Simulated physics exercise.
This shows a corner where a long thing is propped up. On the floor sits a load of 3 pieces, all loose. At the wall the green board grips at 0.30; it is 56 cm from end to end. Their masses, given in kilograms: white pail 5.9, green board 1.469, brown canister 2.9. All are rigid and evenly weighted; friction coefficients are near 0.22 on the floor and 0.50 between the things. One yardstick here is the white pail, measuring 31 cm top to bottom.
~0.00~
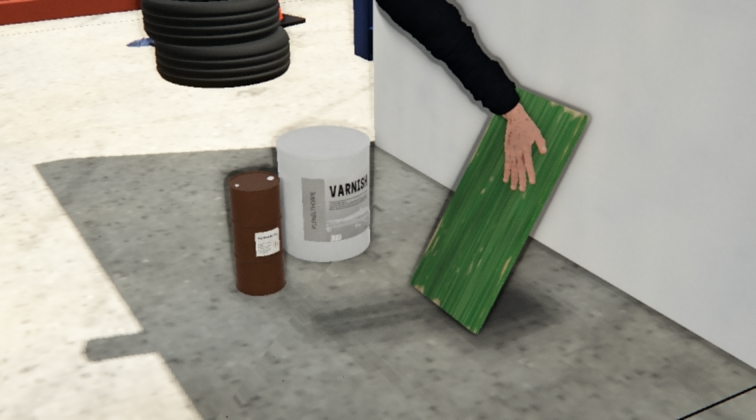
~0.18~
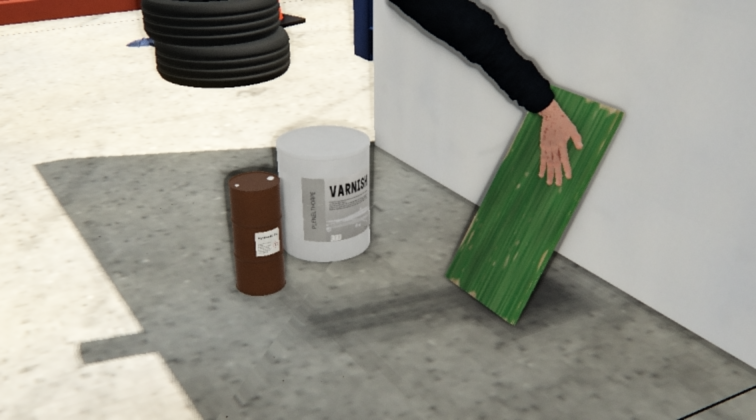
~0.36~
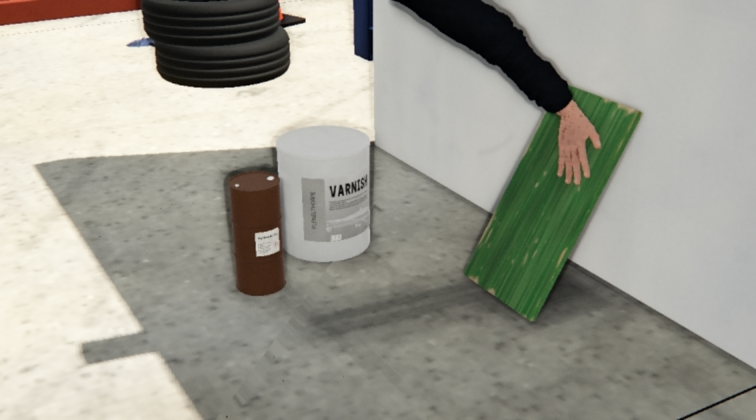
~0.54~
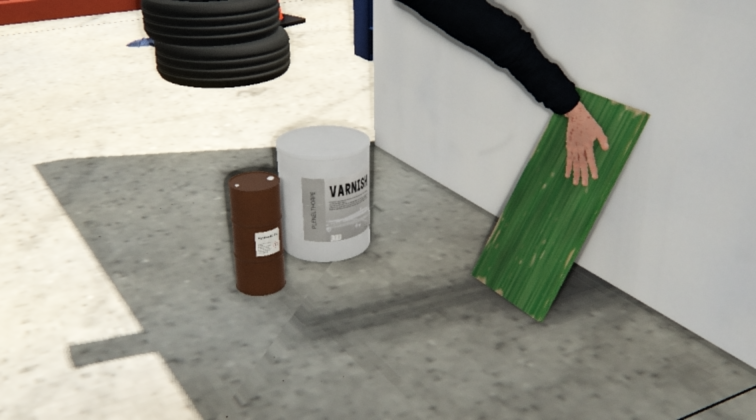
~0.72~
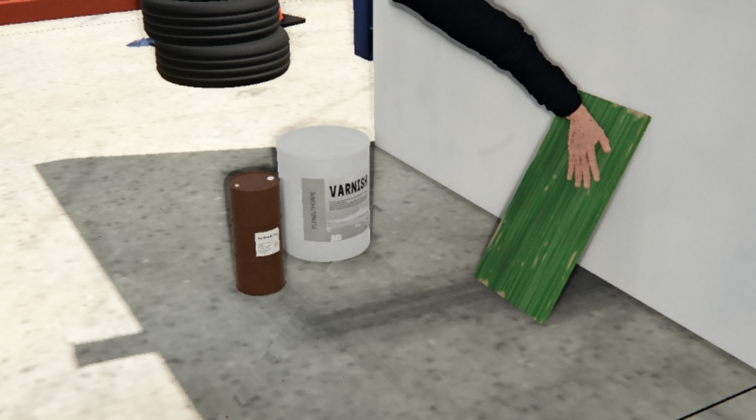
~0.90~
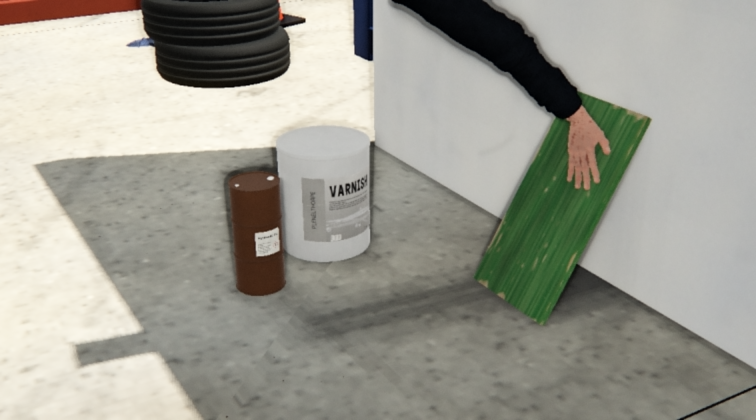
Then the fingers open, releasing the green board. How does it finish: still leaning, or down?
Down.
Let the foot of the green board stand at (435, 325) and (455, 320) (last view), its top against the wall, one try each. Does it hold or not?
First time round it collapses; second time round it collapses.
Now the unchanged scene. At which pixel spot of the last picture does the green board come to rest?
It settles close to (507, 299).
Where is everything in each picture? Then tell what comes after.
In the first picture, 20 cm from its place; green board (494, 205); white pail (325, 193).
In the second picture, 10 cm from its place; green board (529, 200); white pail (325, 193).
In the third picture, 4 cm from its place; green board (548, 198); white pail (325, 193).
In the fourth picture, 1 cm from its place; green board (555, 199); white pail (325, 193).
Propped up under the hand; green board (557, 202); white pail (325, 193), in the fifth picture.
Propped up under the hand; green board (557, 203); white pail (325, 193), in the sixth picture.
After 1.30 s, green board sunk by 9° near (547, 214).
After 1.50 s, green board sunk by 33° near (522, 254).
After 1.60 s, green board sunk by 59° near (507, 301).
At rest (2.2 s), tipped over on the floor, green board; the other 2 in place, give or take 10 cm. Seen from the same camera at the end, green board near (507, 300). The board slips out.
